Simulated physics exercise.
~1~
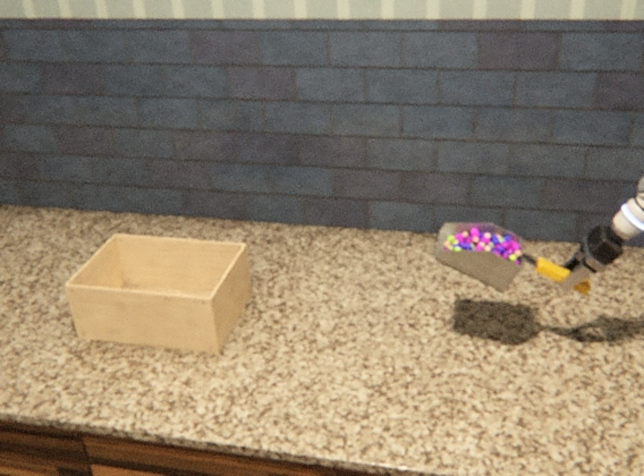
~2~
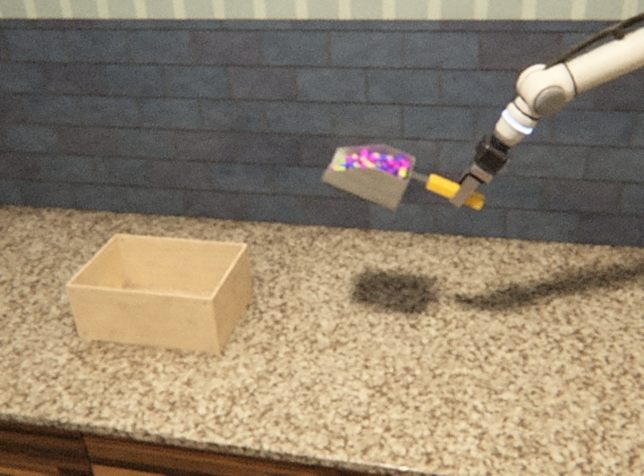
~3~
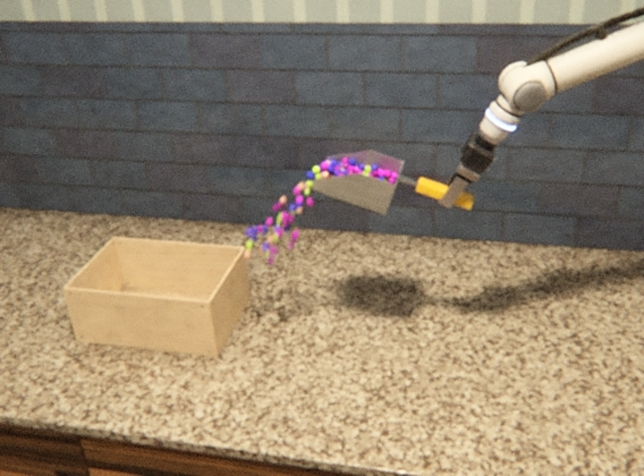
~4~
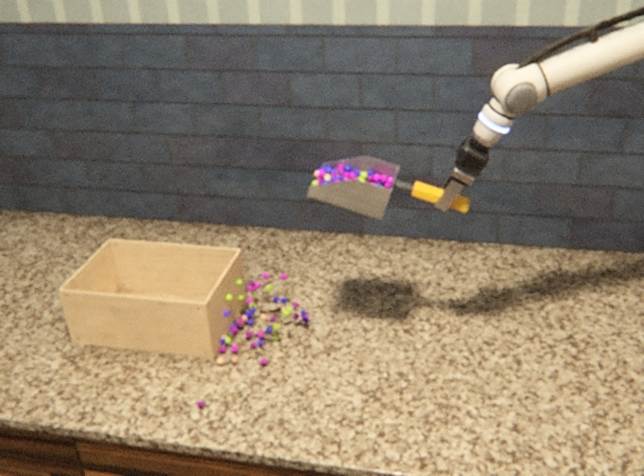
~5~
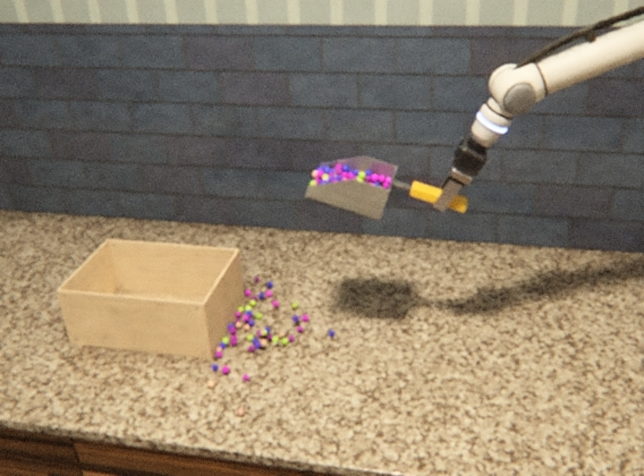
A robot arm carried a clear scoop of colorful round sweets up and left toward a wooden box, but some spilled off the front and scattered on the counter beside the box, leaving it empty while most stayed in the scoop.
